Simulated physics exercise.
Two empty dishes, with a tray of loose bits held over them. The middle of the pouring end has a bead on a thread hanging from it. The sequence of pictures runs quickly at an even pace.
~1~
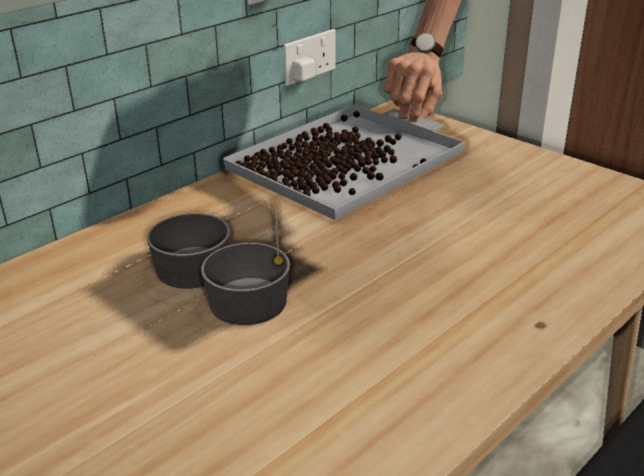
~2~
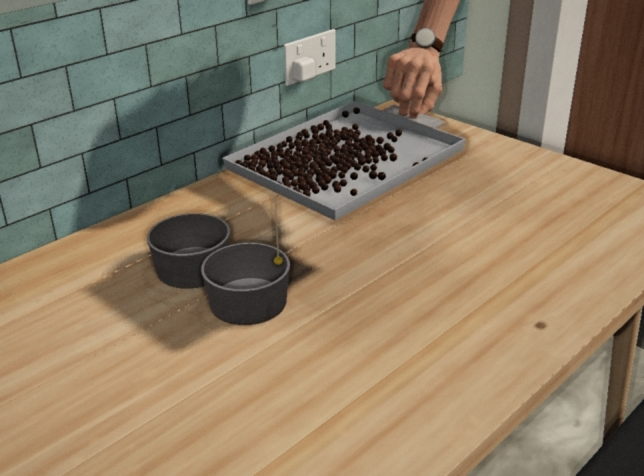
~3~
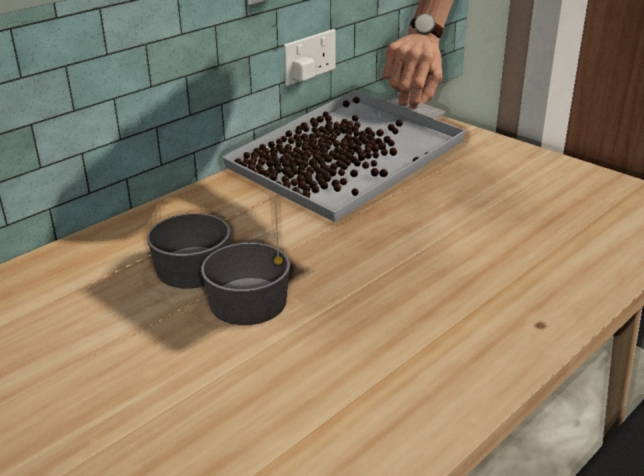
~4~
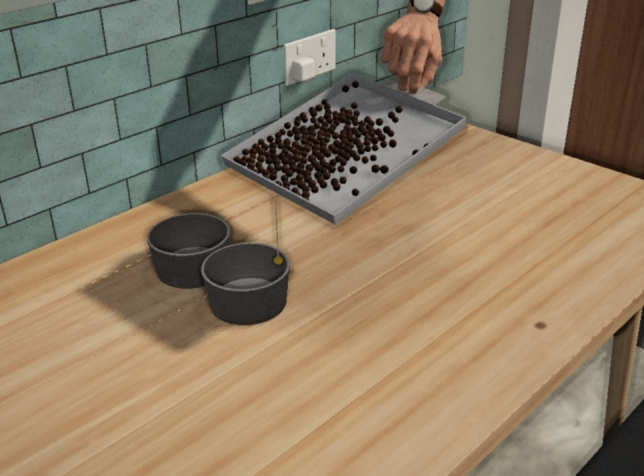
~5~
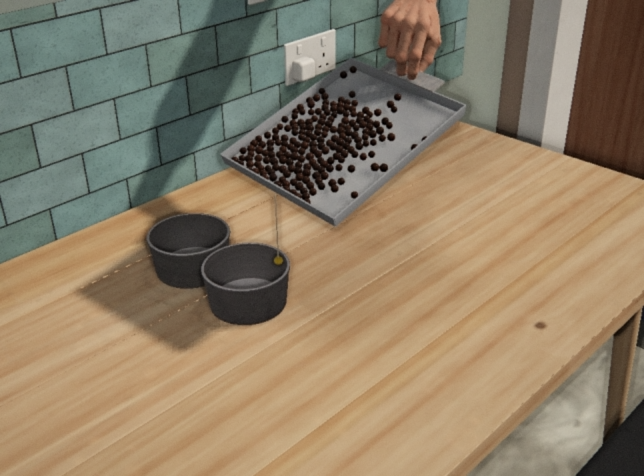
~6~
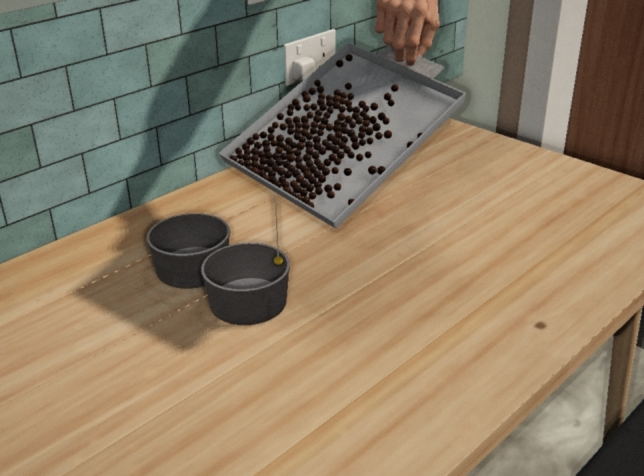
A hand lifts the far end of a tray of chocolate balls, tilting it steeper.
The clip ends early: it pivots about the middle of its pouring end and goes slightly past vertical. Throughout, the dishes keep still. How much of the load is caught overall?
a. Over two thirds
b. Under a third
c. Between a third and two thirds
Answer: B.
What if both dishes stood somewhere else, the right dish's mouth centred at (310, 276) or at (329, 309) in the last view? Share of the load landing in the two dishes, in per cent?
It comes to roughly 10 per cent in one try and roughly 80 per cent in the next.
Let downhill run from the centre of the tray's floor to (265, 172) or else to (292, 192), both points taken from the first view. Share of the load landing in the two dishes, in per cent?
First heading 70 %, second heading 20 %.
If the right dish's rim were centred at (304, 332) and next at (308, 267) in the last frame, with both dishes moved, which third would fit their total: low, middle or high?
The first try: The middle third. The second: Below one third.
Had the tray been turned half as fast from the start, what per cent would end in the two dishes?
I'd say near 0 per cent.
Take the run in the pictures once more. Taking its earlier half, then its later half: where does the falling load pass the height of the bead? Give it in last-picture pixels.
Near (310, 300) and later near (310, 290).
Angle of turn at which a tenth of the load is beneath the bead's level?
Around 75 degrees of turn.
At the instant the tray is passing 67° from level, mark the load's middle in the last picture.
Mark it at roughly (304, 183) in the final frame.
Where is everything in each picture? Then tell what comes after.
Corners of the pouring end at (226, 158) and (335, 208), level; middle of the load at (324, 157), chocolate balls; left dish at (158, 263); right dish at (214, 298); bead on its thread at (278, 260), in the first picture.
Corners of the pouring end at (225, 158) and (335, 208), level; middle of the load at (324, 155), in the second picture.
Corners of the pouring end at (225, 157) and (335, 210), tipped barely, lowest at the right corner; middle of the load at (324, 151), in the third picture.
Corners of the pouring end at (224, 155) and (334, 214), tipped a little, lowest at the right corner; middle of the load at (323, 145), a stray few on the move, in the fourth picture.
Corners of the pouring end at (223, 154) and (334, 217), tipped clearly, lowest at the right corner; middle of the load at (321, 140), about a quarter on the move, in the fifth picture.
Corners of the pouring end at (221, 153) and (334, 220), tipped clearly, lowest at the right corner; middle of the load at (317, 140), nearly all on the move; left dish at (158, 263); right dish at (214, 298), in the sixth picture.
Soon after the last picture, tray tipped steeply; most on the tray; a stray few outside both; a small part in the air.
A little later, tray tipped past a quarter turn; a small part on the tray; a stray few in the right dish; most outside both; a small part in the air.
Later still, tray tipped past a quarter turn; a stray few in the right dish; nearly all outside both.
By the end, tray tipped past a quarter turn; a stray few in the right dish; none in the left dish; nearly all outside both.
